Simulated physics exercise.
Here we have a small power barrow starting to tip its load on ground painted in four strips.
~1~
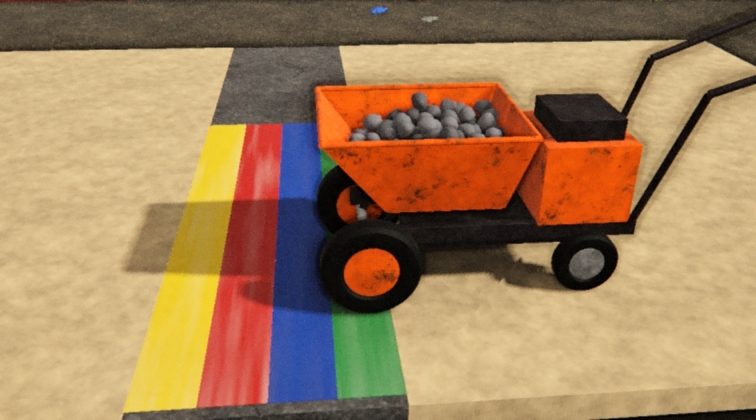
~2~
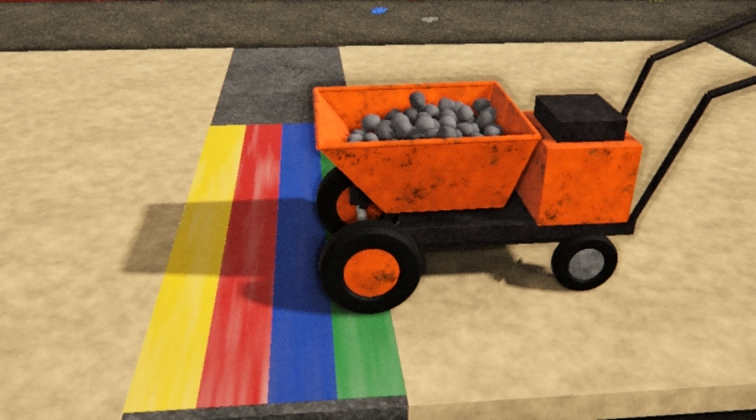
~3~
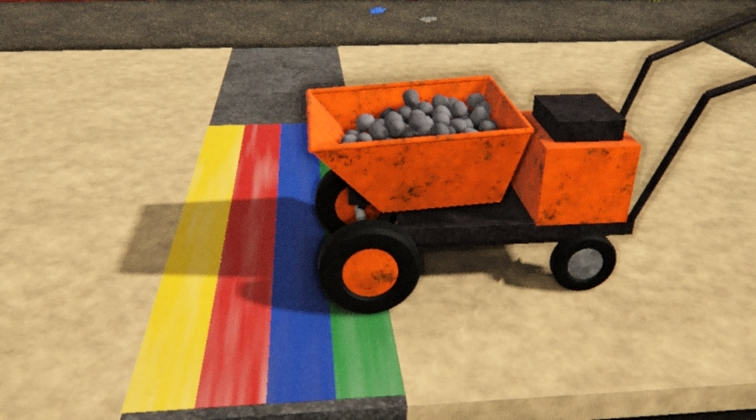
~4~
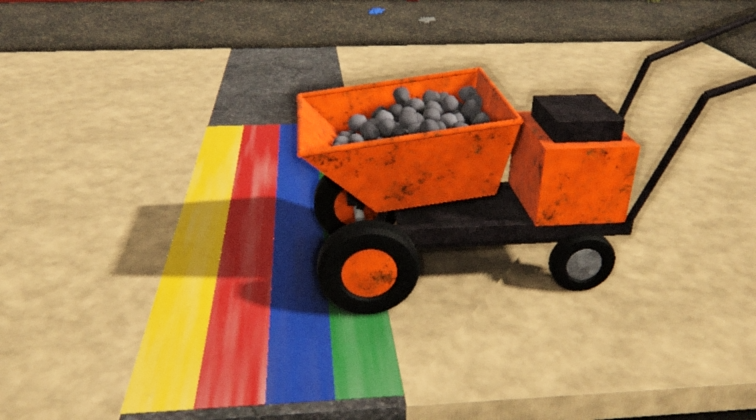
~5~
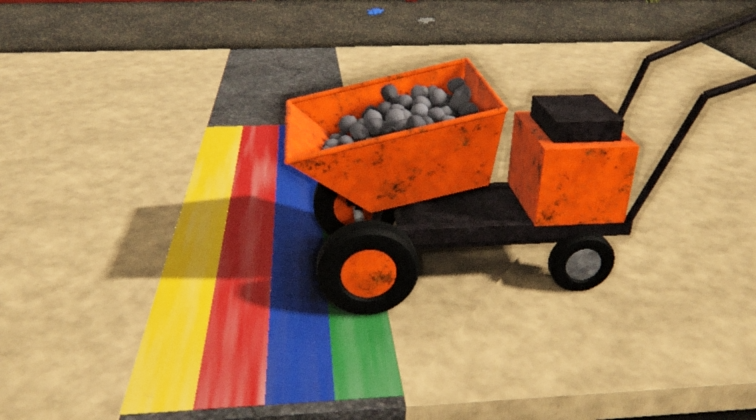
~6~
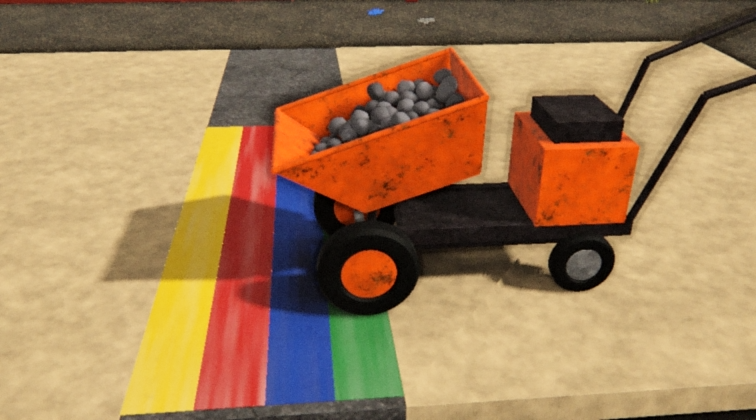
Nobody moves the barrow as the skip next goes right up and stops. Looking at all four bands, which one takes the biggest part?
That would be the yellow band.
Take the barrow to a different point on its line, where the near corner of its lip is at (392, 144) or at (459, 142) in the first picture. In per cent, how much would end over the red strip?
Roughly 40 per cent at the first spot and 30 per cent at the second.
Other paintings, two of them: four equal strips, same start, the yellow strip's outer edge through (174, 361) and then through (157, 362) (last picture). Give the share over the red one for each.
Shares: Near 0 %; near 0 %.
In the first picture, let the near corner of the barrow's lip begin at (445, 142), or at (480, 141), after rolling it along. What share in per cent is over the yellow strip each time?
The share would be near 10 percent, and then near 10 percent.
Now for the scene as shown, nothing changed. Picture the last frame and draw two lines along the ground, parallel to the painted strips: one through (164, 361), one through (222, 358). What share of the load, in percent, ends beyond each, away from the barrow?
About 50 % and 80 %.
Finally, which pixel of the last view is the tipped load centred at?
Somewhere around (170, 275) in the final view.
Just after the last frame, skip tipped steeply; every one in the skip.
A moment on, skip tipped right over; roughly two thirds in the skip; about a tenth over the red strip; roughly a quarter over the yellow strip; about a tenth off the paint.
Further on, skip tipped right over; about a tenth in the skip; just a few over the blue strip; about a tenth over the red strip; roughly a third over the yellow strip; roughly a third off the paint.
When it is over, skip tipped right over; about a tenth in the skip; not one over the green strip; just a few over the blue strip; about a tenth over the red strip; roughly a third over the yellow strip; roughly a third off the paint.
